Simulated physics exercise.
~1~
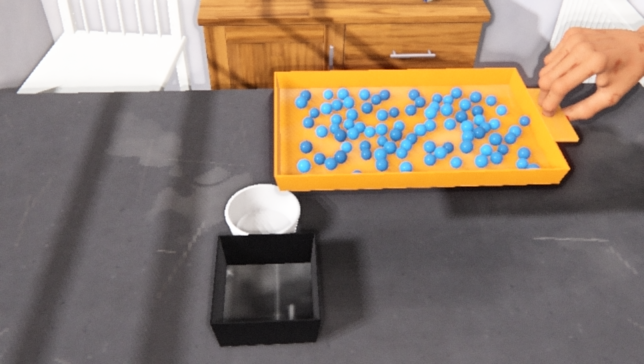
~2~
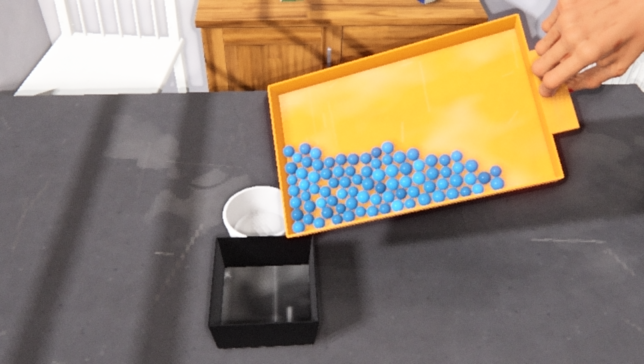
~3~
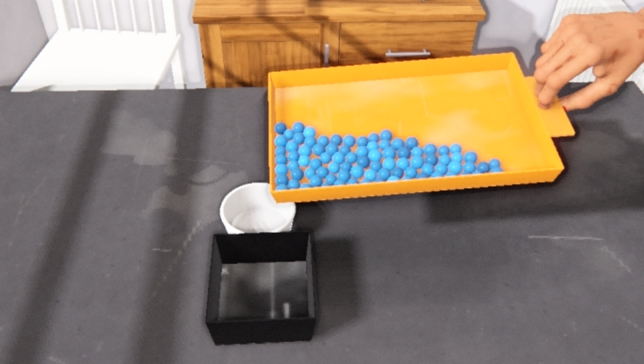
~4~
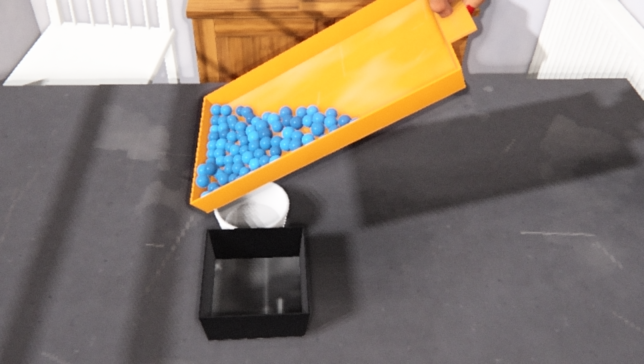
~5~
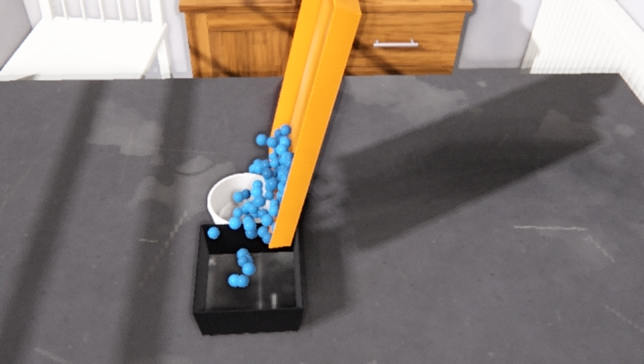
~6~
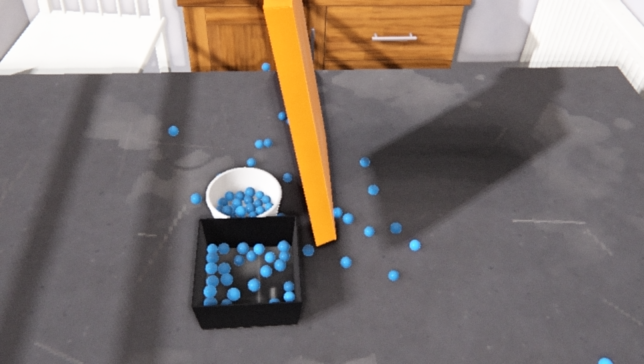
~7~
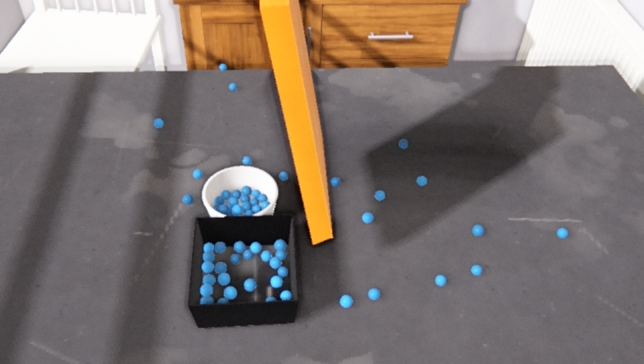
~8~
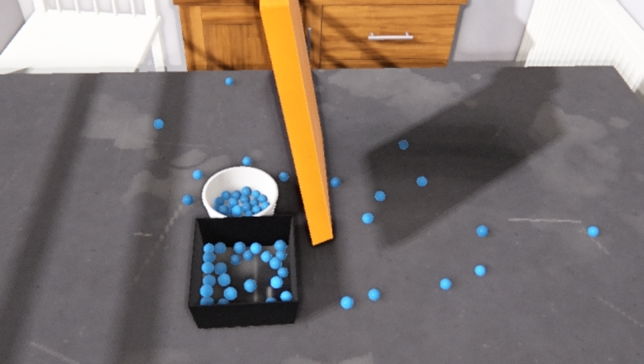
The footage shows a hand tilting an orange tray of small blue balls, partly levelling it, then moving it left and tipping it steeply over a white dish and a black tin. Balls pour into both containers, while others scatter and come to lie across the dark table.
